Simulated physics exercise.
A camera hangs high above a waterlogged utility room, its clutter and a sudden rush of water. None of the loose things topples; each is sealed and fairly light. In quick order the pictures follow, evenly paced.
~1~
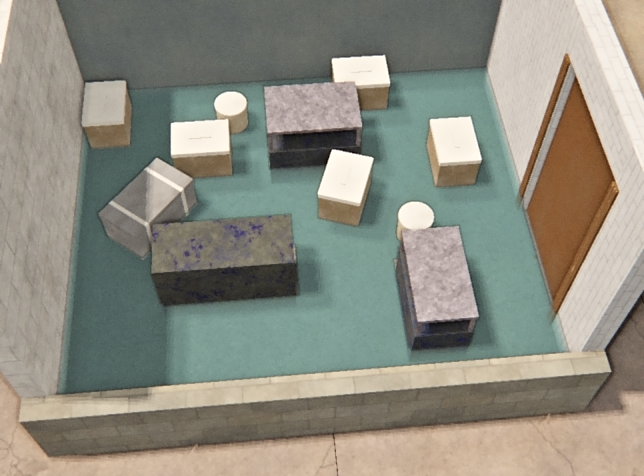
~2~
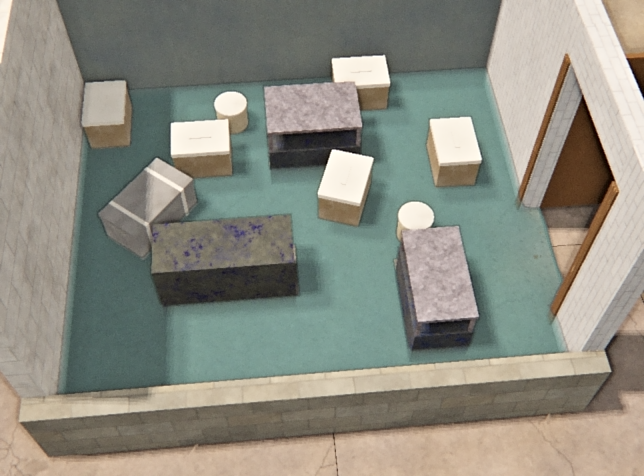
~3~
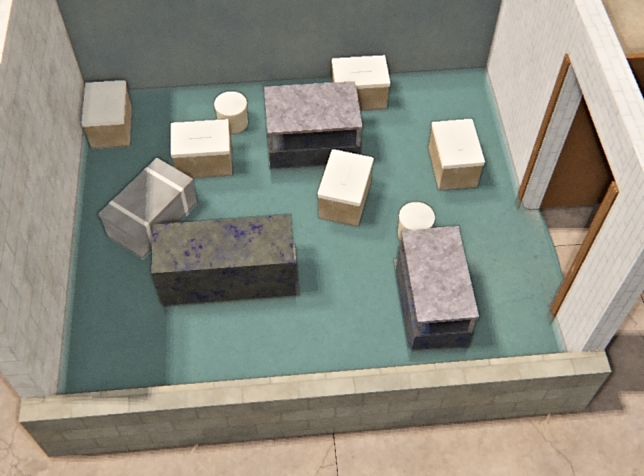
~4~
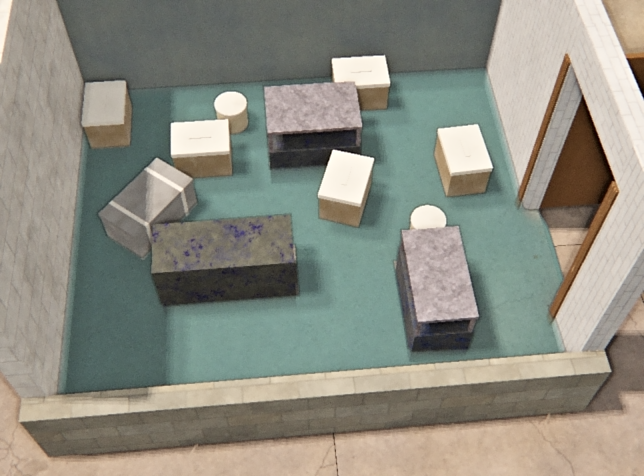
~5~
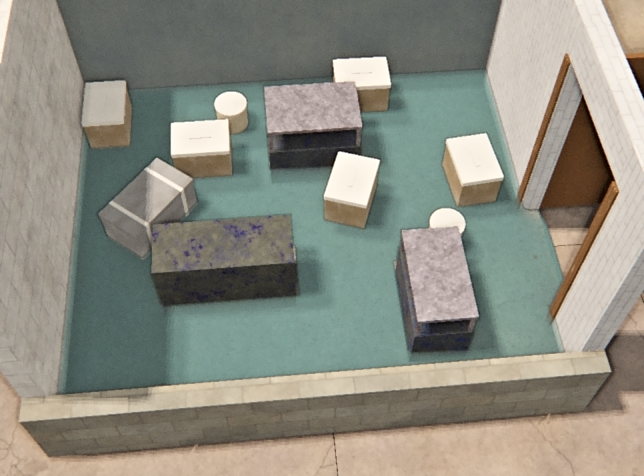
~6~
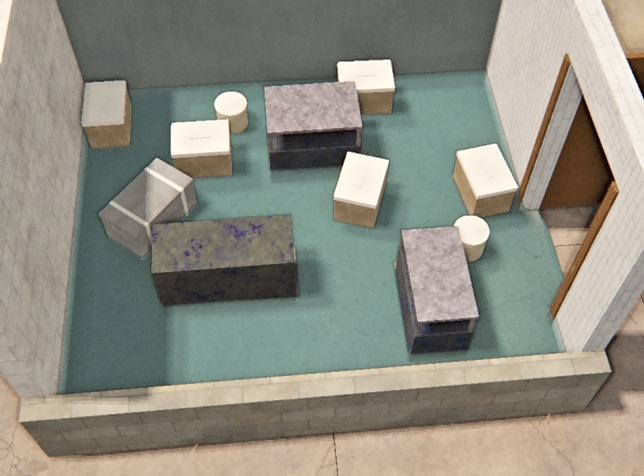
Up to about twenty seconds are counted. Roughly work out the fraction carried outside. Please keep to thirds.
Keeping to thirds, one to two thirds.
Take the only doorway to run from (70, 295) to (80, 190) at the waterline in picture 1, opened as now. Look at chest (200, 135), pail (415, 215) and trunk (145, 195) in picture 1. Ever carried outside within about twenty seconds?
In sequence - departs, stays put, departs.
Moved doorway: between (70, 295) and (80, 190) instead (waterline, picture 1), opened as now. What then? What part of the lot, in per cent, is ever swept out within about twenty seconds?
Some 80 per cent of the lot.
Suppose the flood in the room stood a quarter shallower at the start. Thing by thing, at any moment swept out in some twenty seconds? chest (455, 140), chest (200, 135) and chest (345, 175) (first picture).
The first exits, the next remains in the room, the last exits.
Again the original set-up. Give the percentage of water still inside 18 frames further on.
Estimate: Roughly 64 %.
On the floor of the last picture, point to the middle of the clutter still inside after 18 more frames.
The average sits close to (262, 173).
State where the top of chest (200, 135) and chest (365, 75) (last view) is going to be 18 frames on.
Near (232, 150) and (453, 160).
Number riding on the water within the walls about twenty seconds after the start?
4.
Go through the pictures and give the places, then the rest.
A pail at (416, 216) floats; a chest at (456, 139), afloat; 0 of 8 have shifted, in the first picture.
A pail at (416, 216) floats; a chest at (456, 139), afloat; 0 of 8 have shifted, in the second picture.
A pail at (417, 217), afloat; a chest at (458, 142) floats, close to its start; 0 of 8 have shifted, in the third picture.
A pail at (429, 220) floats, close to its start; a chest at (465, 148), afloat, close to its start; 2 of 8 have shifted, in the fourth picture.
A pail at (448, 223) floats, close to its start; a chest at (475, 158) floats, close to its start; 3 of 8 have shifted, in the fifth picture.
A pail at (472, 230) floats, a stride from its start; a chest at (487, 169), afloat, a stride from its start; 4 of 8 have shifted, in the sixth picture.
A moment on, 2 of 8 are out; 6 afloat.
Next, 3 of 8 are out; 5 afloat.
Later, 4 of 8 are out; 4 afloat.
In the end, 4 of 8 are out; 4 afloat.
